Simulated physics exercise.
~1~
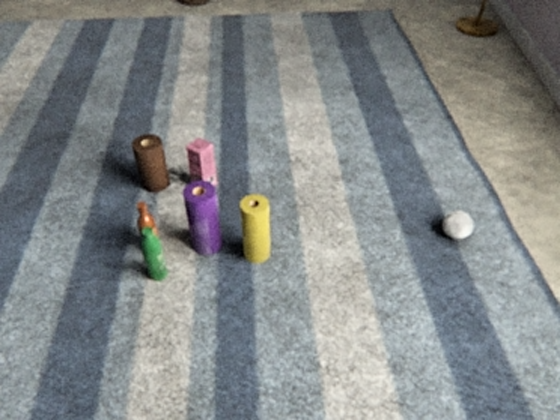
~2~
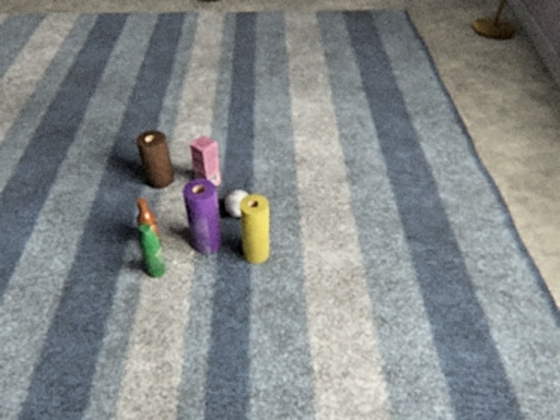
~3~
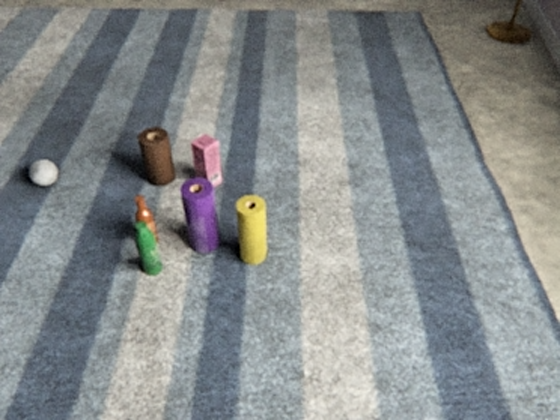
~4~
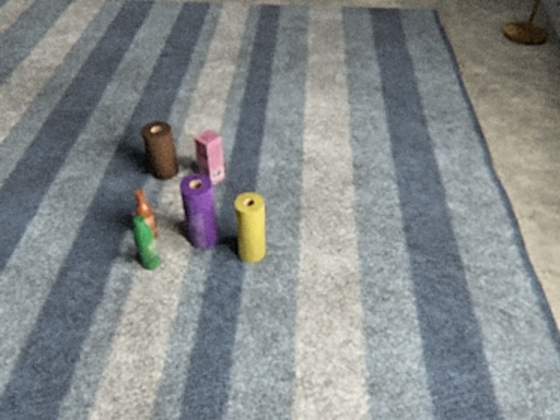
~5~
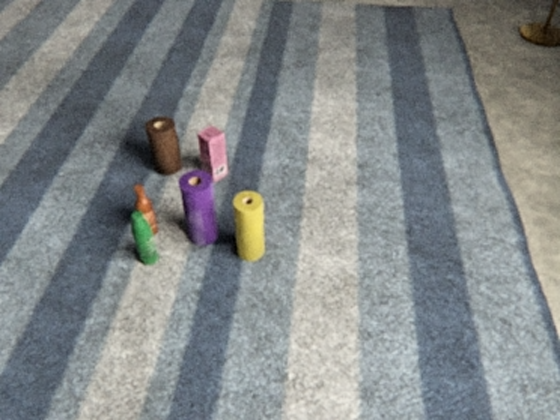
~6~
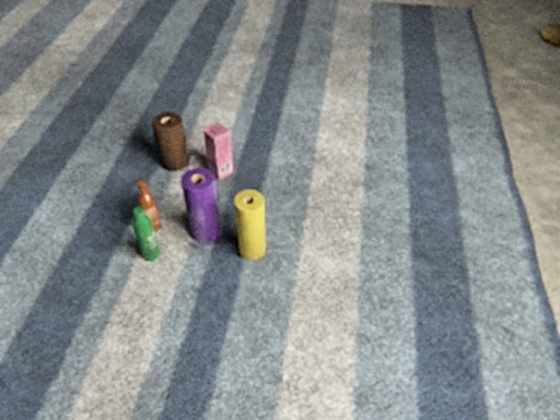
On a striped rug, a white ball rolling left past standing rolls, bottles and a pink carton, leaving view, all still upright.
